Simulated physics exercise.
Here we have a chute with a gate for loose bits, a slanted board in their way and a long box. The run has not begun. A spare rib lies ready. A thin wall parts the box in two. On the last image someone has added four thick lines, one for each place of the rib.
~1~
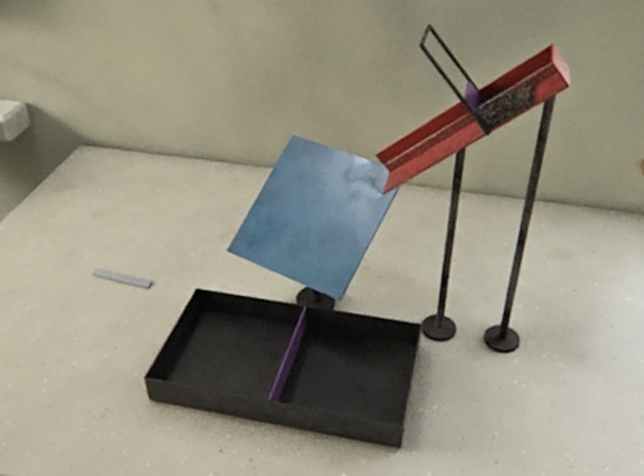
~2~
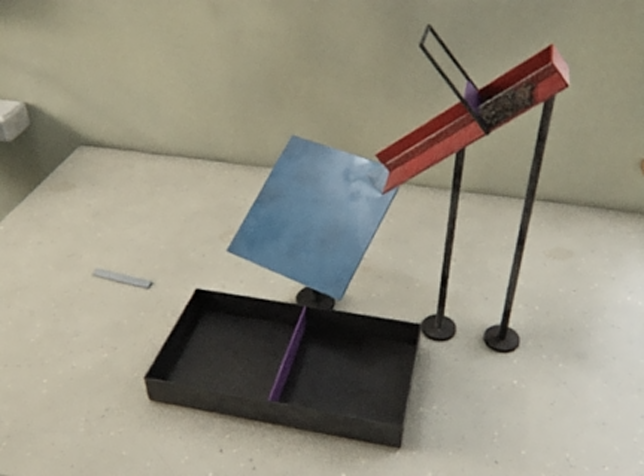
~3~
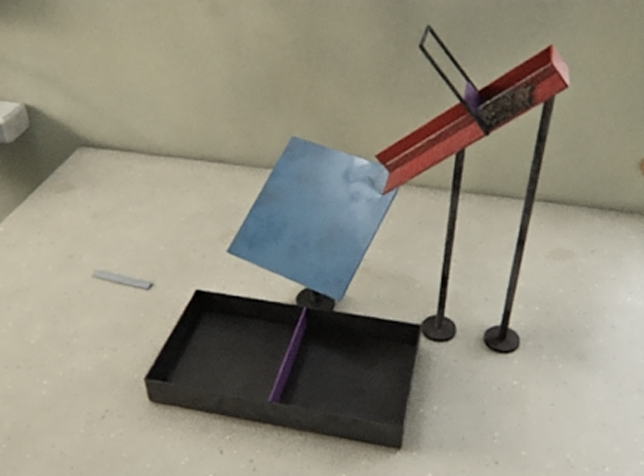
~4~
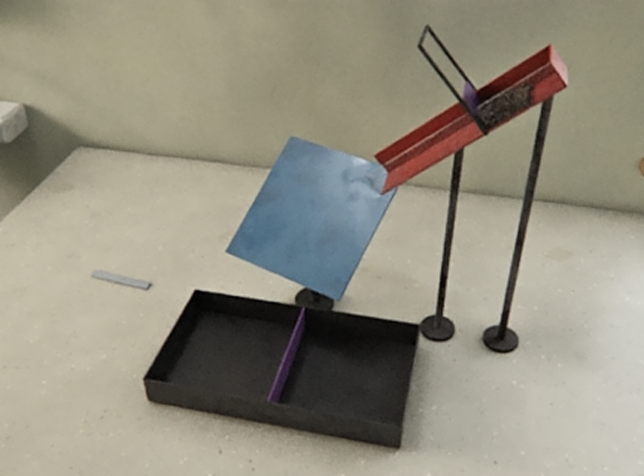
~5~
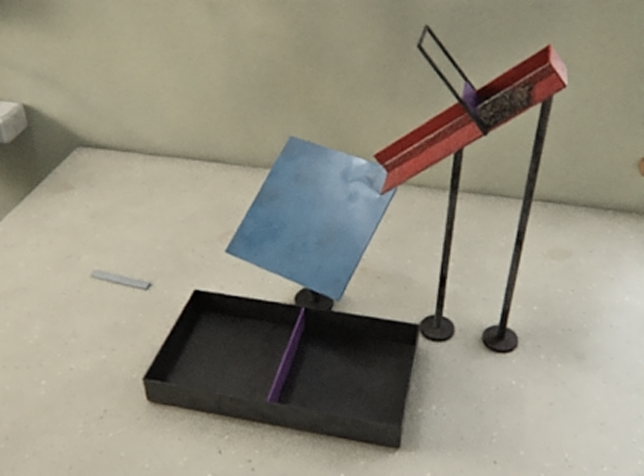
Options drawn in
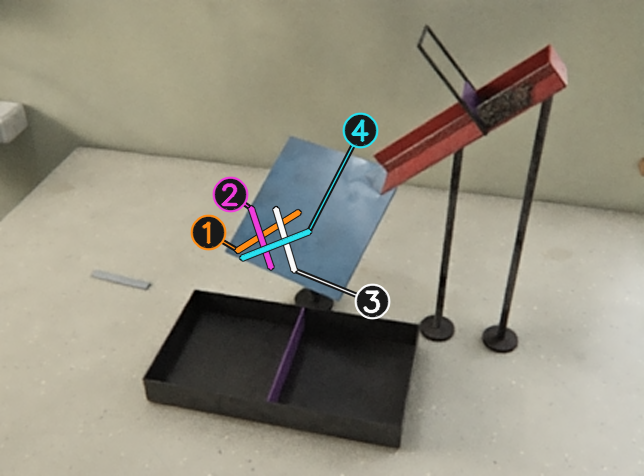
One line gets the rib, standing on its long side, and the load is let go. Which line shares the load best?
3.
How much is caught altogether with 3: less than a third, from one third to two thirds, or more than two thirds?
Line 3 gives more than two thirds.
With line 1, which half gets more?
Left.
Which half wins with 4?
Left.
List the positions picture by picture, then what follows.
The first frame shows load behind the gate at (504, 102), allspice berries; lip of the chute at (387, 183), sloping fairly steeply.
The second frame shows middle of the board at (314, 212), tilted fairly steeply; middle of its low edge at (280, 274); of its high edge at (347, 152).
The third frame shows front corners of the box at (144, 379) and (402, 427); front end of its middle wall at (269, 402); gate still shut at (469, 95).
The fourth frame shows middle of the load at (503, 102); lip at (385, 184).
The fifth frame shows middle of the load at (502, 102); lip at (385, 184).
On the marked copy, line 1 from (298, 212) to (237, 250); line 2 from (251, 208) to (270, 267); line 3 from (276, 209) to (294, 270); line 4 from (308, 231) to (242, 257).
With 1, of what is caught, nearly all in the left half, a stray few in the right.
With 2, of what is caught, nearly all in the left half, a stray few in the right.
With 3, of what is caught, about half in the left half, about half in the right.
With 4, of what is caught, nearly all in the left half, a small part in the right.
